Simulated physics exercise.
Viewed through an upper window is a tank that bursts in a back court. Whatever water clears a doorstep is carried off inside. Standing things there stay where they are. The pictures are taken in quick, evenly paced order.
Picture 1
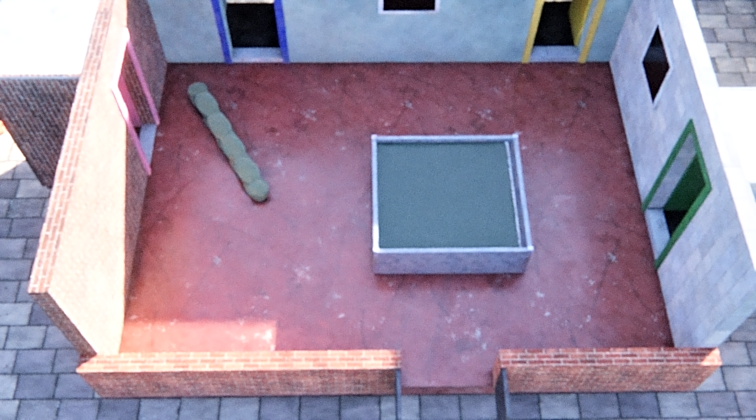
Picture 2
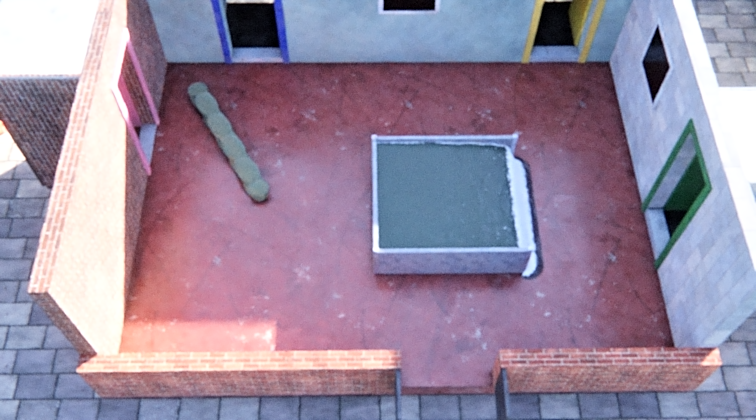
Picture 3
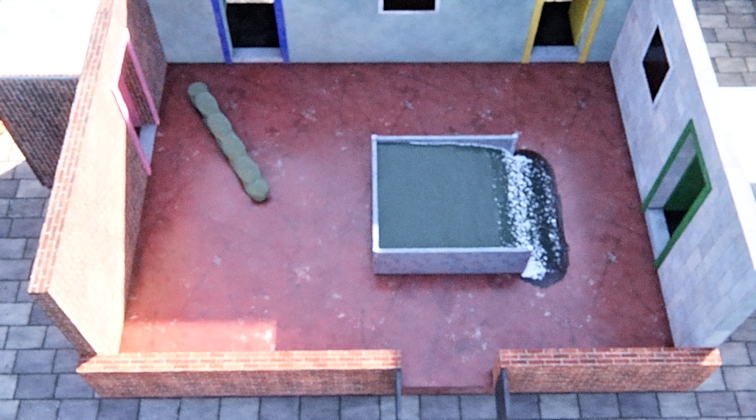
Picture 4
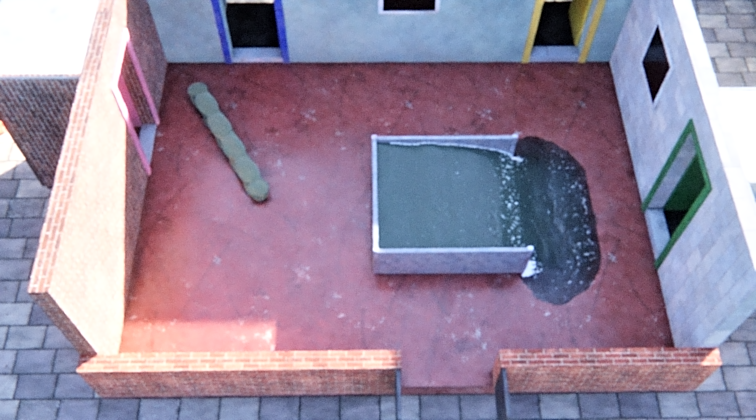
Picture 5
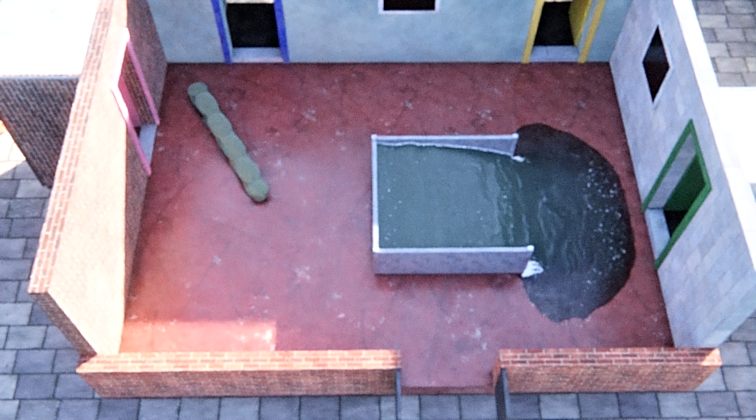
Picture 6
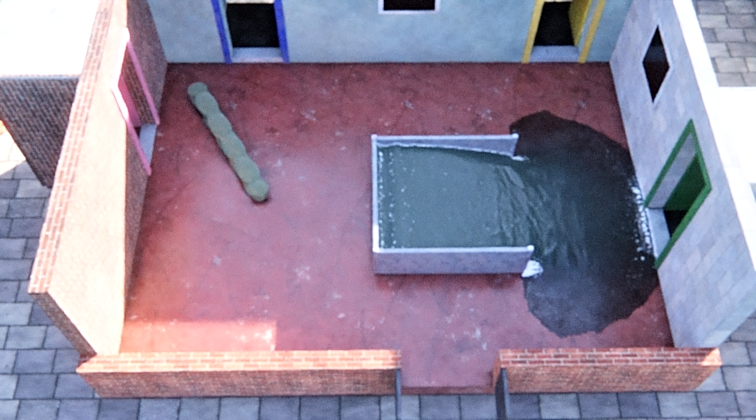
The footage shows a square tank of dark water in a red-floored walled court; its right side gives way, and water pours out, foaming at first, then spreads rightward in a widening dark pool reaching the green-framed doorway.
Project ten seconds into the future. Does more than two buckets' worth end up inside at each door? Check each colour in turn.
The green door yes, more than two; the yellow door yes, more than two; the blue door no, two at most; the pink door no, two at most.
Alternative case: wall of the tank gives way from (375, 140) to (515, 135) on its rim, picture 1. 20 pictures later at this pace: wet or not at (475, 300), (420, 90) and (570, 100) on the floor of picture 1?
Sequence: Spared / wetted / wetted.
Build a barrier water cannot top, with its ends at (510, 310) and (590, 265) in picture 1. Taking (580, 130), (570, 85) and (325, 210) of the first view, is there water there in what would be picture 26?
Taking the three spots in turn, they are inundated, inundated and unwetted.
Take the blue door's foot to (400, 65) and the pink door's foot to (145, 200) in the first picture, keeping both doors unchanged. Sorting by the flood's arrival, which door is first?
The green door.
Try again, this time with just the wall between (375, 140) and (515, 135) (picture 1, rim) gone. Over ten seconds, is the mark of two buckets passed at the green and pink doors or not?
Result: Green stays unflooded, pink stays unflooded.
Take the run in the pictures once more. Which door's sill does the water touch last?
Looks like the pink door.
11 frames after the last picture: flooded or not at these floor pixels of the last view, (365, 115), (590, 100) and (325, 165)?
Result, in the order given: Not wetted / wetted / not wetted.
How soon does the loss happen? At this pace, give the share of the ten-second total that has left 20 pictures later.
It comes to around 75 per cent.
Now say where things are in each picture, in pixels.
The first picture shows the water tank at (448, 194) is whole and still.
In the second picture, water pours out at (515, 208) and has run to (533, 273).
In the third picture, the front is at (550, 280), out from the gap at (515, 209).
In the fourth picture, the front is at (580, 287), out from the gap at (515, 209).
In the fifth picture, water pours out at (515, 209) and has run to (612, 290).
In the sixth picture, water pours out at (515, 209) and has run to (657, 275).
A moment on, water covers 20 % of the floor; the green door over two buckets in, the yellow door not reached, the blue door not reached, the pink door not reached.
Next, water covers 20 % of the floor; the green door far over two buckets in, the yellow door wet at the sill, nothing in, the blue door not reached, the pink door not reached.
Then, water covers 40 % of the floor; the green door far over two buckets in, the yellow door over two buckets in, the blue door not reached, the pink door not reached.
Later, water covers 80 % of the floor; the green door far over two buckets in, the yellow door over two buckets in, the blue door wet at the sill, nothing in, the pink door not reached.
In the end, water covers 95 % of the floor; the green door far over two buckets in, the yellow door over two buckets in, the blue door wet at the sill, nothing in, the pink door under two buckets in.
